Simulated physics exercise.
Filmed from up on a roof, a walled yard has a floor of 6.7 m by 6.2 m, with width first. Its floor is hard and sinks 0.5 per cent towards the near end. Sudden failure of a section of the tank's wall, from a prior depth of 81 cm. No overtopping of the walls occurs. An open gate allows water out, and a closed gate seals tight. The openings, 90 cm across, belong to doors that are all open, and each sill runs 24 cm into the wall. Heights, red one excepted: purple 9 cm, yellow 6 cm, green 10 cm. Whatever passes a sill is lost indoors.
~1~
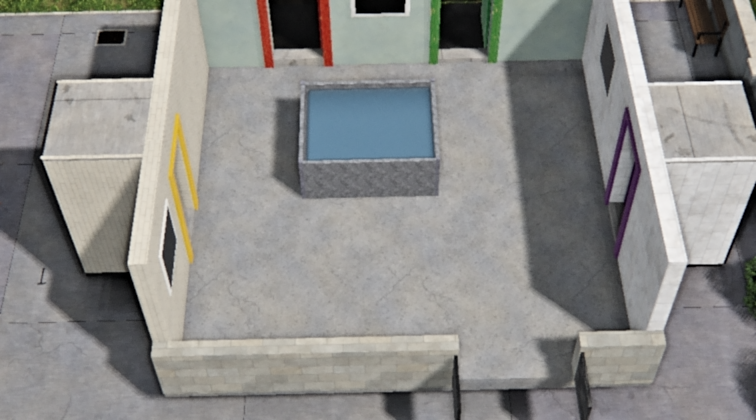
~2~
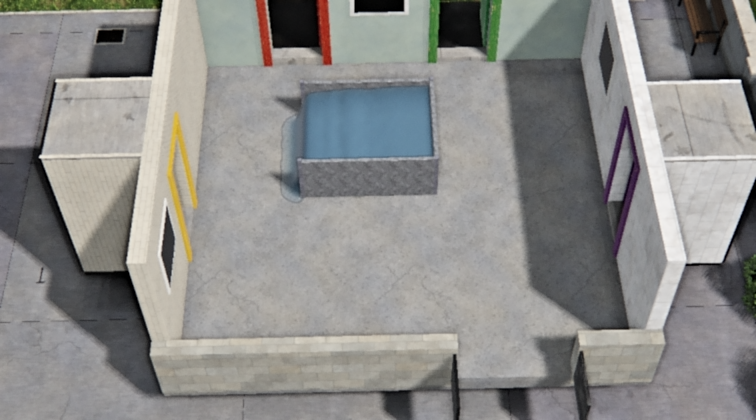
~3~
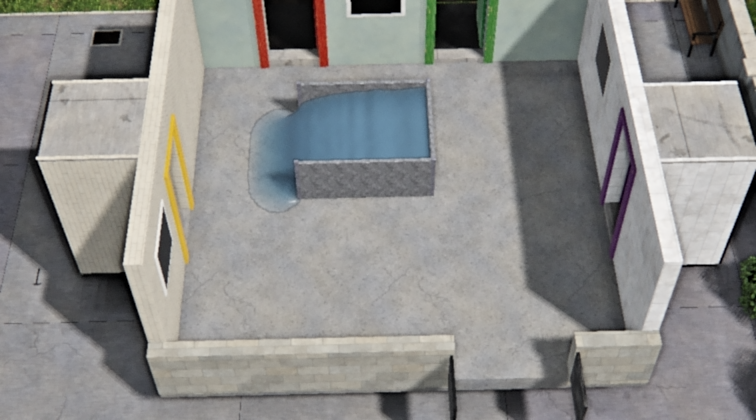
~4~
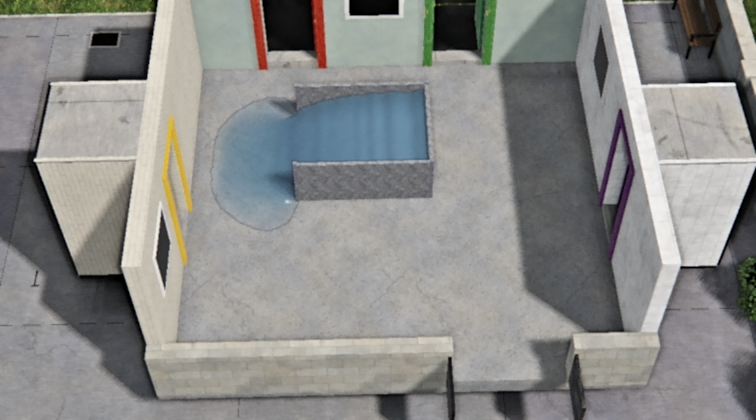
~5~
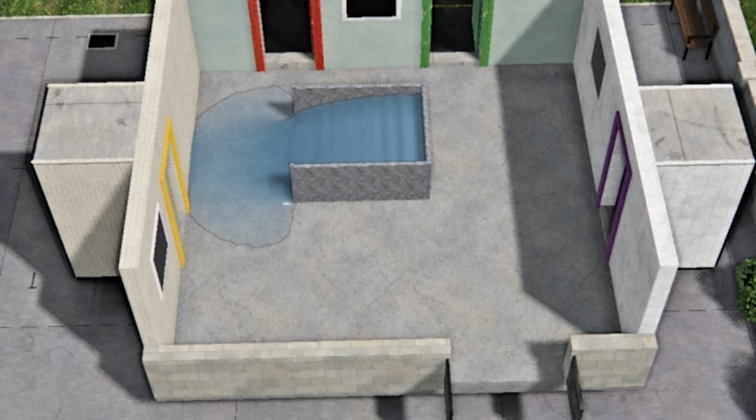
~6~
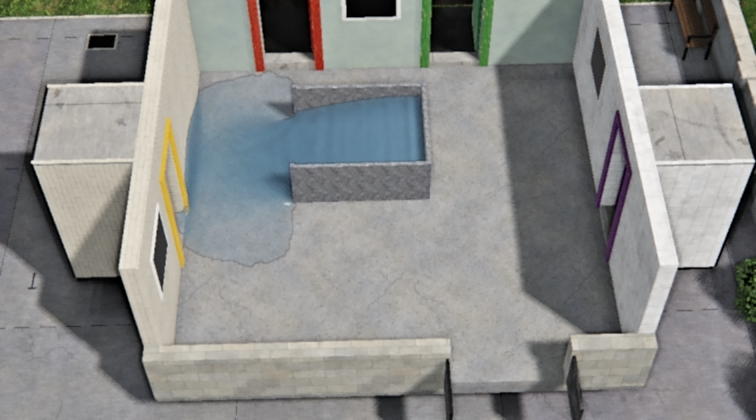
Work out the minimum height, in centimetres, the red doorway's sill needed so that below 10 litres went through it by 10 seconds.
The minimum is roughly 14 cm.
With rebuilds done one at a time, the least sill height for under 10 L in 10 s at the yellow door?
Yellow: 27 cm.
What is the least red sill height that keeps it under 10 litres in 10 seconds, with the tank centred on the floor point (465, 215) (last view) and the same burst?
Roughly 9.5 cm is needed.
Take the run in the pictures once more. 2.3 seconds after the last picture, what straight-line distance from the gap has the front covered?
Around 4.4 m out.
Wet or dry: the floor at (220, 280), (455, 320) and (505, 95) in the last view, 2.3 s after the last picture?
First wet through, second bone-dry, third bone-dry.
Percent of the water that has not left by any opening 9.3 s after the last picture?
About 86 per cent.
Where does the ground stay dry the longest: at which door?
That would be the purple door.
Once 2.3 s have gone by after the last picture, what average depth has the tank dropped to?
Around 16 cm deep on average.
Then, 0.7 s after the last picture water covers 20 % of the floor, deepest (53 cm) near (201, 74); 2 cm at the red door, 0 litres in over its 18 cm sill.
Then, 2.3 s after the last picture water covers 40 % of the floor, deepest (34 cm) near (200, 82); 18 cm at the red door, 0 litres in over its 18 cm sill.
Then, 9.3 s after the last picture water covers 95 % of the floor, deepest (12 cm) near (626, 363); 4 cm at the red door, 2 litres in over its 18 cm sill.
At the red door as built, the water peaked near 18 cm, 2.3 s after the last picture.
Run again over the same 10 s with other heights there, 19 litres in over 12 cm, 4 litres over 16.5 cm. The limit of 10 litres is kept from about 14 cm up.
